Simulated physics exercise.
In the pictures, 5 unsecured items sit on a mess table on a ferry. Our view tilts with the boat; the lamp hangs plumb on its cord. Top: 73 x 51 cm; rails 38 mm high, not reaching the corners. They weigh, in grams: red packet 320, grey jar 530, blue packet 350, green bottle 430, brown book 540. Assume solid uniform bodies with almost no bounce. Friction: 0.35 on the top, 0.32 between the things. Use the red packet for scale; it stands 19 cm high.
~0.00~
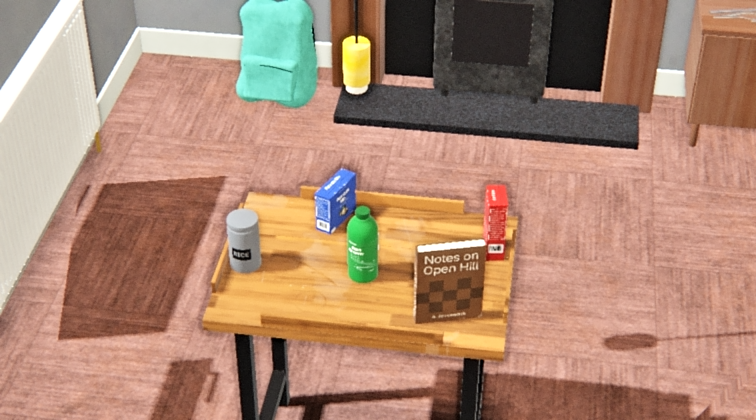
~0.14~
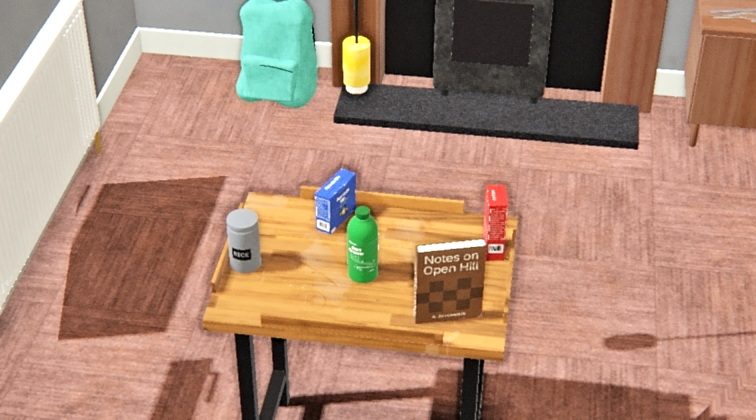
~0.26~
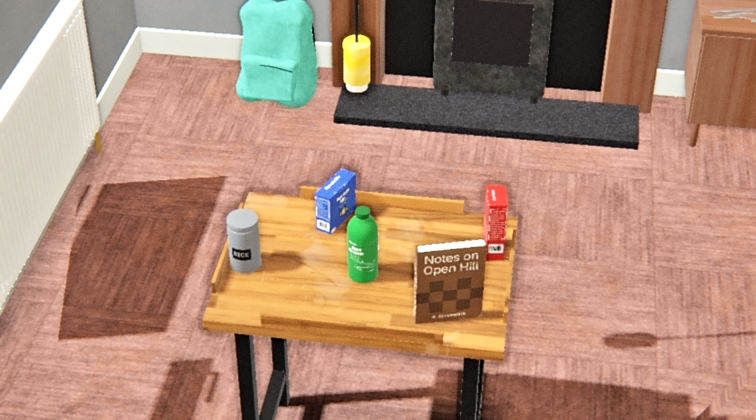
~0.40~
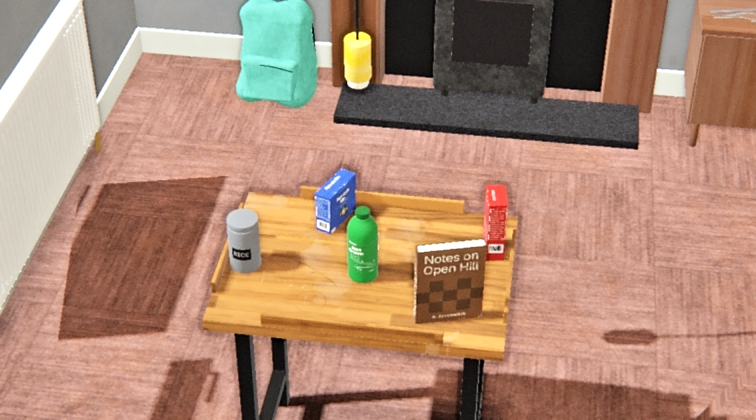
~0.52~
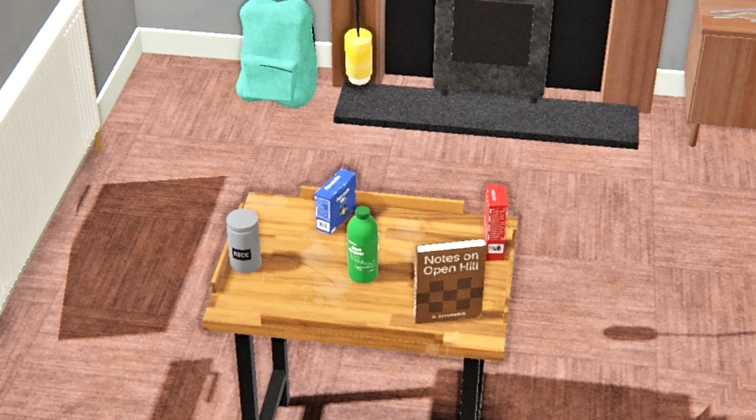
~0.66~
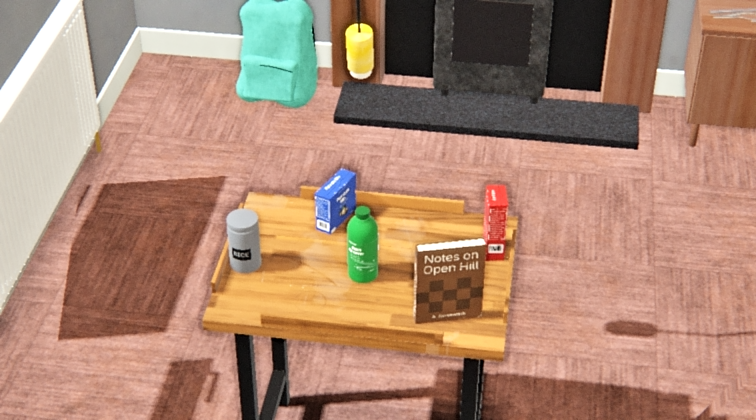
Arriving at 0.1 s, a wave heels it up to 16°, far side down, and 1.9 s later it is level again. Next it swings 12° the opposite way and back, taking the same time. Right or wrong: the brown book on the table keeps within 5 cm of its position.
Wrong.
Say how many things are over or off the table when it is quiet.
I get 1.
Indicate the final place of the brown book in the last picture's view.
It settles at around (438, 248).
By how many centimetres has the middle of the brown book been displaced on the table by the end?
Roughly 27 cm.
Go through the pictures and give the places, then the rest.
In the first picture, boat level; brown book (449, 282); red packet (495, 223).
In the second picture, boat level; blue packet (336, 201); green bottle (363, 243).
In the third picture, boat heeled 1°, far side down; red packet (495, 223); grey jar (244, 241).
In the fourth picture, boat heeled 4°, far side down; blue packet (336, 201); green bottle (363, 243).
In the fifth picture, boat heeled 7°, far side down; red packet (495, 223); grey jar (244, 241).
In the sixth picture, boat heeled 10°, far side down; brown book (449, 282); blue packet (336, 201).
By 1.06 s, boat heeled 16°, far side down; brown book on its side near (438, 270).
By 1.26 s, boat heeled 14°, far side down; brown book on its side near (437, 257).
When it is over (4.4 s), lying over on the table, brown book; the other 4 within 5 cm of the start. In the last view, brown book near (438, 248).
